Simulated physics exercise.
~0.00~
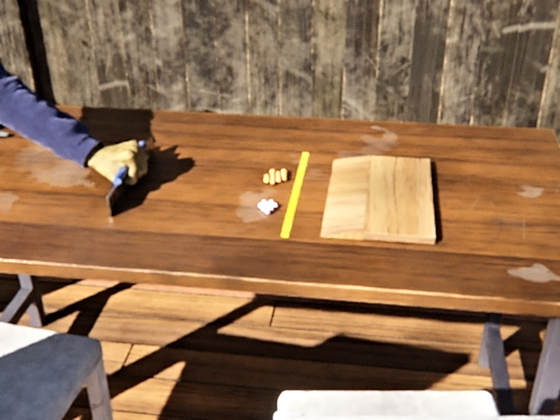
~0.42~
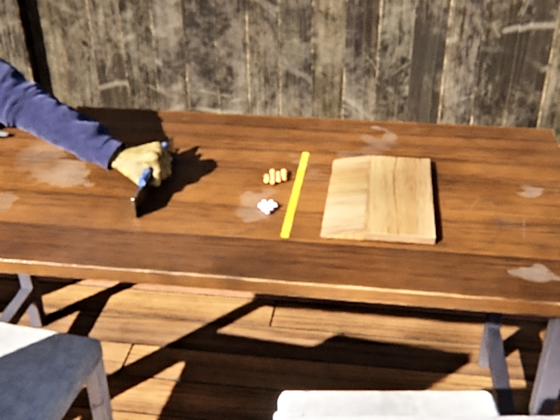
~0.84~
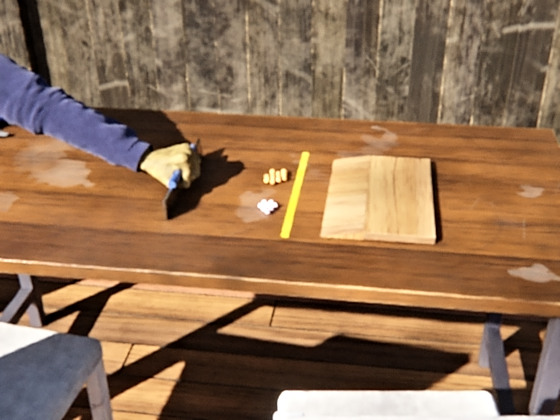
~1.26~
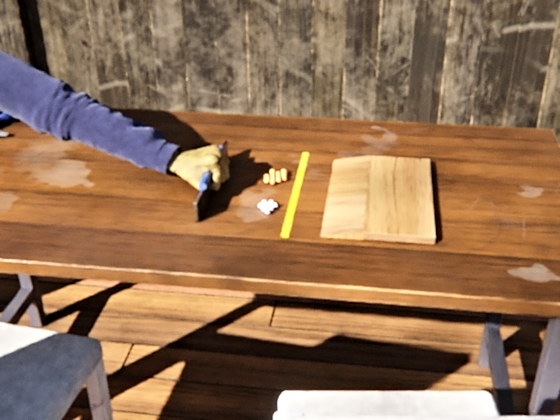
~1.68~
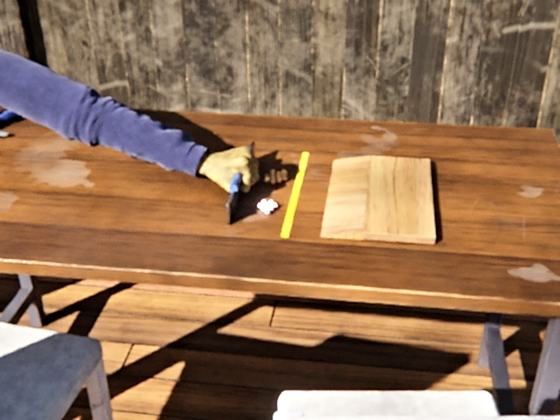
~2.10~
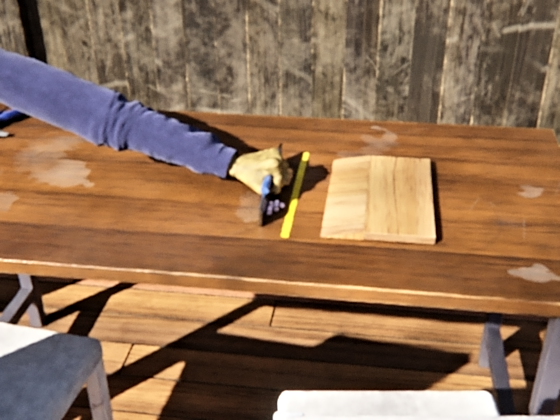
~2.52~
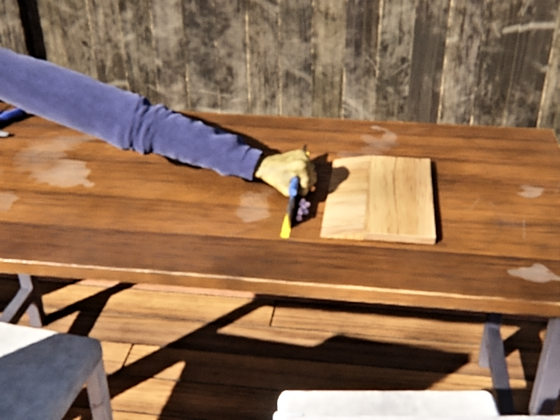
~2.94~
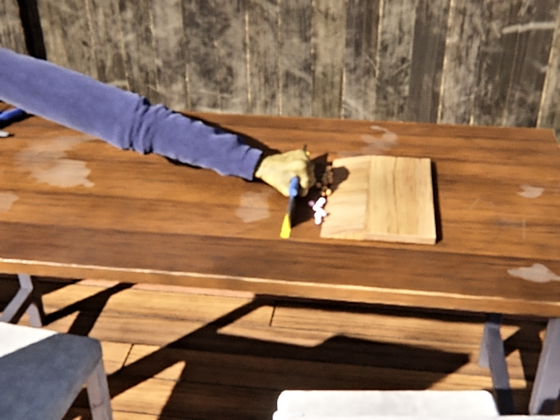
In this clip, a gloved hand slides a scraper rightward across a wooden table, pushing two small clusters of loose pieces toward a pale wooden slab. The scraper stops at the yellow tape, and the pieces slip slightly farther, ending short of the slab's top.
